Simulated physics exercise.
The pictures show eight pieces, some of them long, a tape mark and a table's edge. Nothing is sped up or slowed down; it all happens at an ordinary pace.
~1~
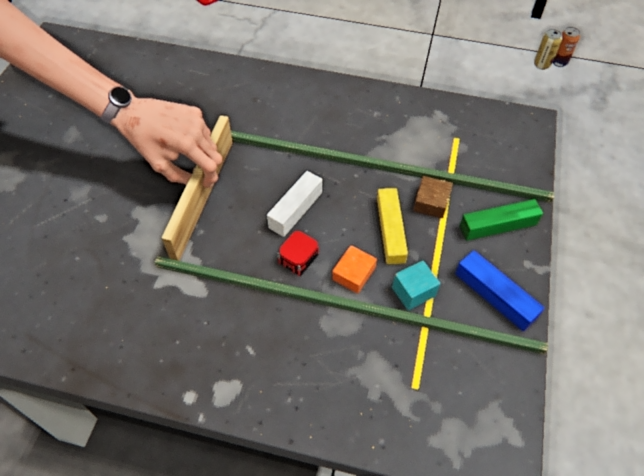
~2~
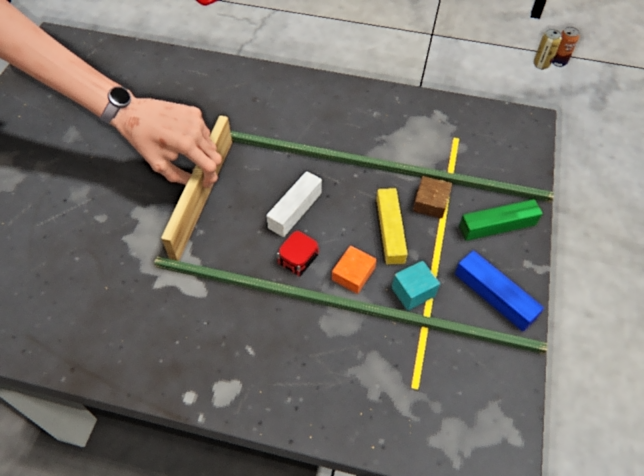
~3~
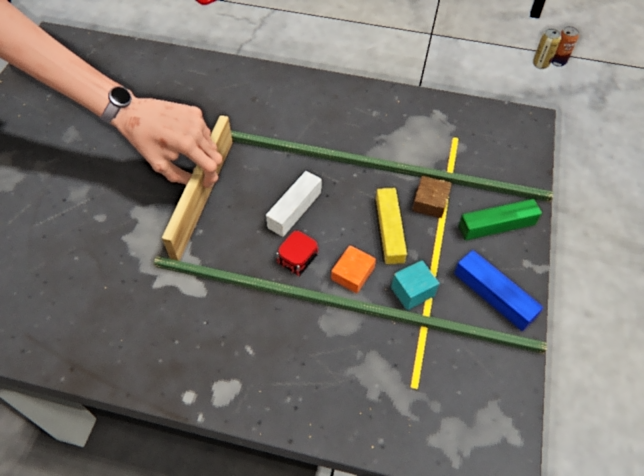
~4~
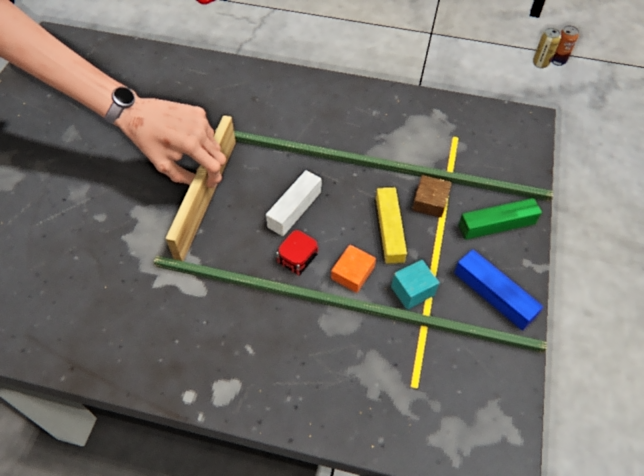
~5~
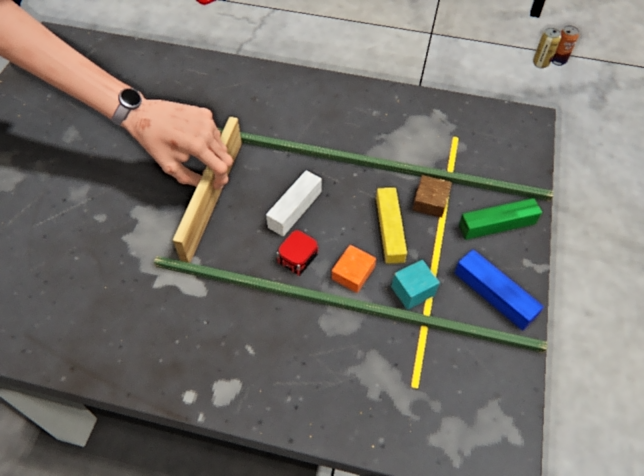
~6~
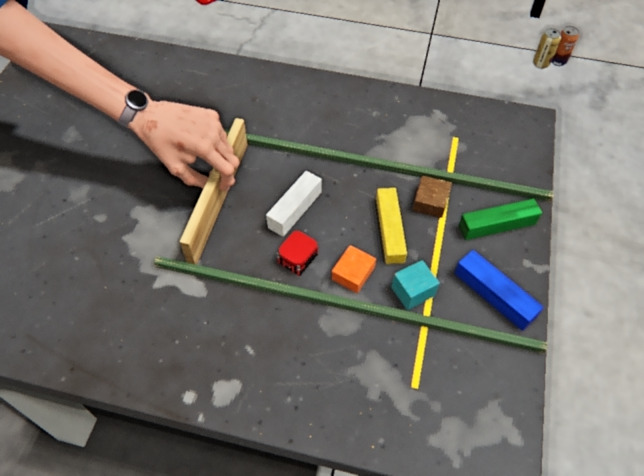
At the start, a hand wearing a watch holds a wooden board upright at the left end of two green strips, with eight coloured pieces lying to its right, around a yellow tape line. The hand then slides the board slightly to the right, while the pieces stay practically still.
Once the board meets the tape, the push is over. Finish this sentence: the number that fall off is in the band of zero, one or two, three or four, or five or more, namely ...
Namely zero.
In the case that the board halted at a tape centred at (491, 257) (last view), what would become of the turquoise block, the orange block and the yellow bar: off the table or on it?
Observed: Turquoise block toppled; orange block not toppled; yellow bar not toppled.
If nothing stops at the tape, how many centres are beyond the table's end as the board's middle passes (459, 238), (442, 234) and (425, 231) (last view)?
The numbers past the end are 0, 0 and 0.
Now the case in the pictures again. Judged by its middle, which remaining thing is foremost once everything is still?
Blue stick.
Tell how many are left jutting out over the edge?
Overhanging ones - 2.
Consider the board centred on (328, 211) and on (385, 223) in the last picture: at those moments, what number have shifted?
3, then 6.
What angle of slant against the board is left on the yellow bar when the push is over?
Some 5 degrees.
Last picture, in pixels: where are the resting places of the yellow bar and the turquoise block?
They finish at roughly (473, 241) and (509, 312) respectively.
Soon after, none off yet; blue stick at rest near (497, 290); green stick at rest near (500, 219); brown block at rest near (432, 197).
Then, none off yet; blue stick at rest near (497, 290); green stick at rest near (500, 219); brown block at rest near (434, 197).
At rest, the number that fall off is zero.
